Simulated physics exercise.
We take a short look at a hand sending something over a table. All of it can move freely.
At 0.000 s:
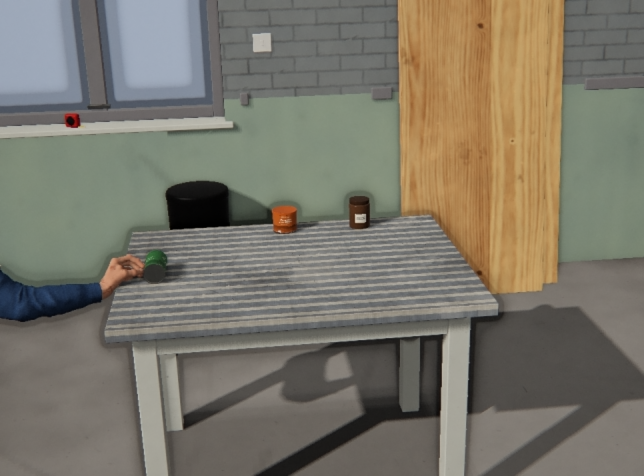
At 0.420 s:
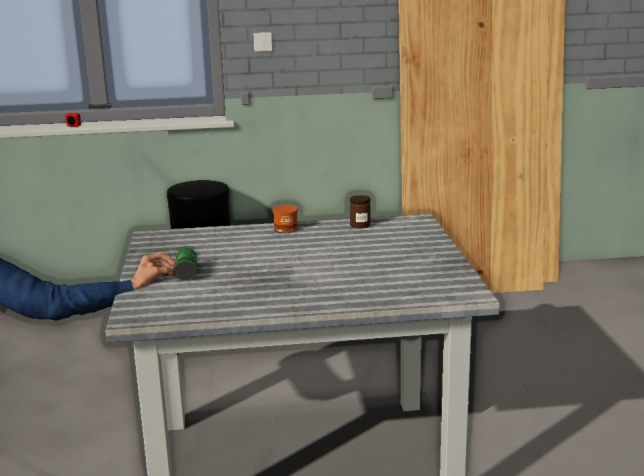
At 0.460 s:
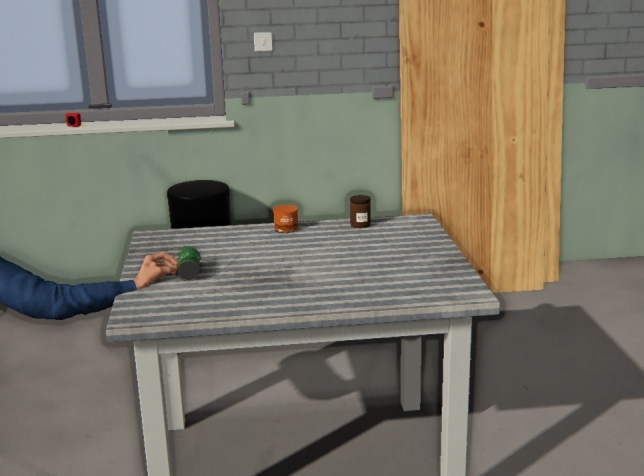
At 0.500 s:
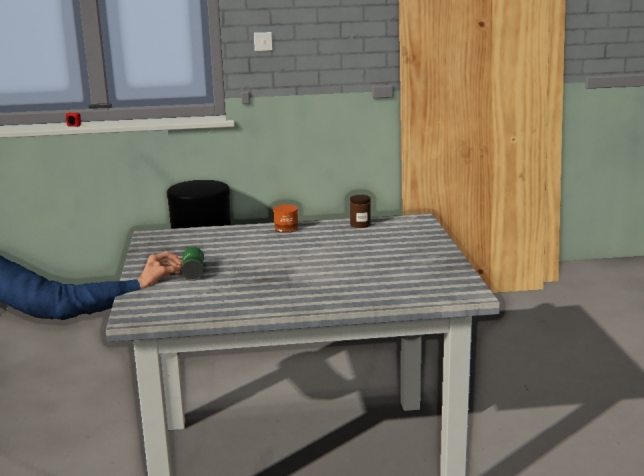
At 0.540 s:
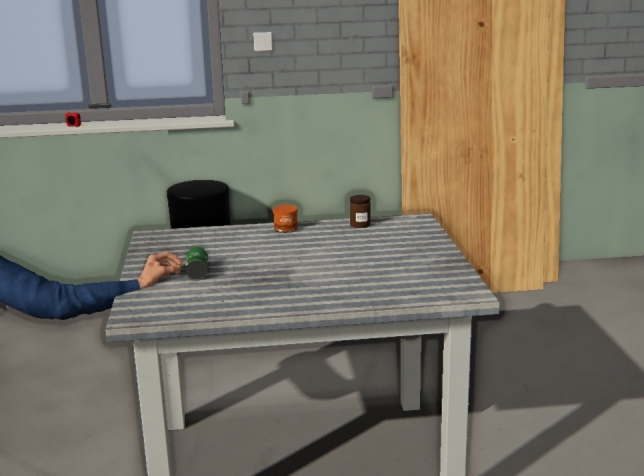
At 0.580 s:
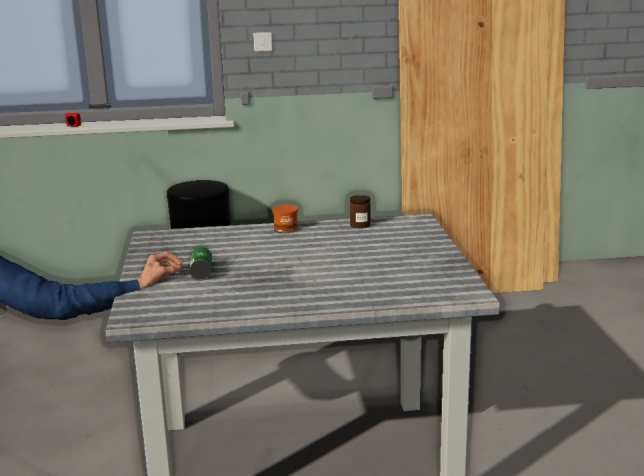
On a striped table holding an orange jar and a dark jar, a hand at the left pushed a small green tin to the right, then stayed back as the tin rolled slightly farther.
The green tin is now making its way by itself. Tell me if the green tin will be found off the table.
It does not part from the table.
After 0.68 s, green tin rolled about its own width near (210, 263).
After 0.78 s, green tin rolled about its own width near (218, 262).
After 0.98 s, green tin rolled well along near (231, 262).
After 1.18 s, green tin rolled well along near (239, 261).
At rest (1.7 s), moved from the start, green tin. Seen from the same camera at the end, green tin near (242, 261).
